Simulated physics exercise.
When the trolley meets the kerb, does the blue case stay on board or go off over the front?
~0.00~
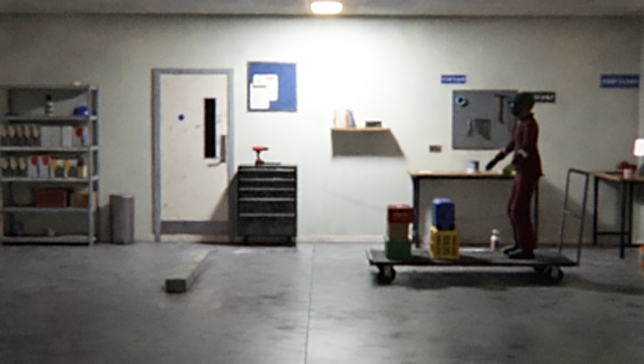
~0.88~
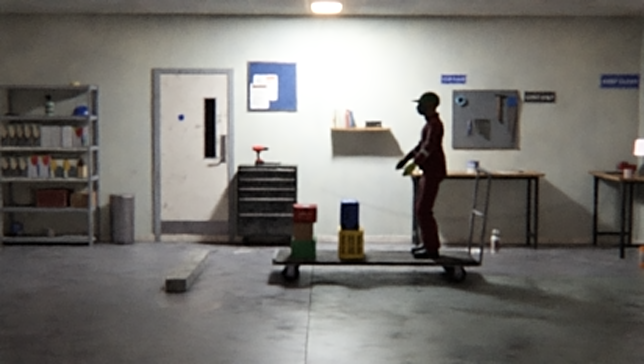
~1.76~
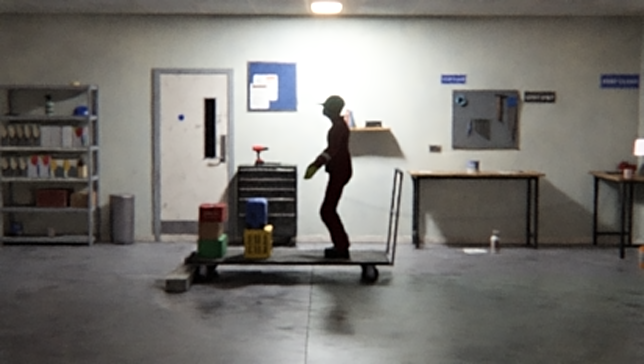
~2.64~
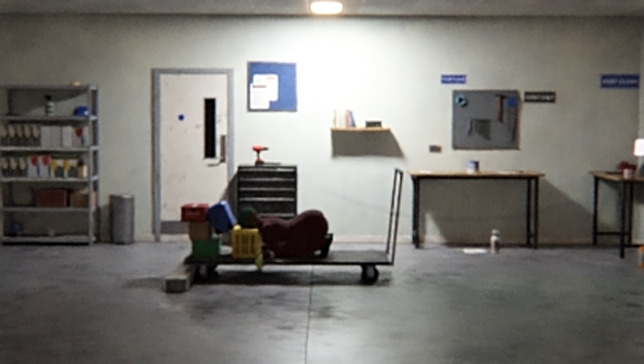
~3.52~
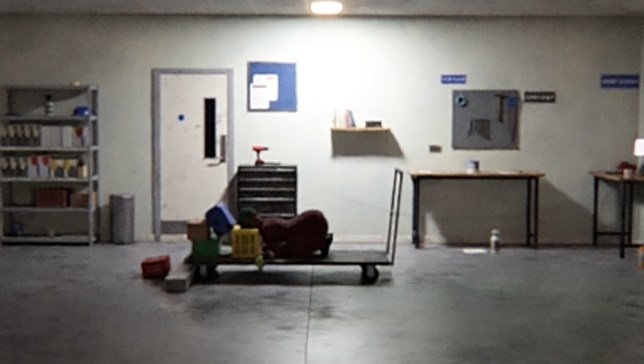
The blue case stays on board, ending up leaning over among the other boxes on the trolley.
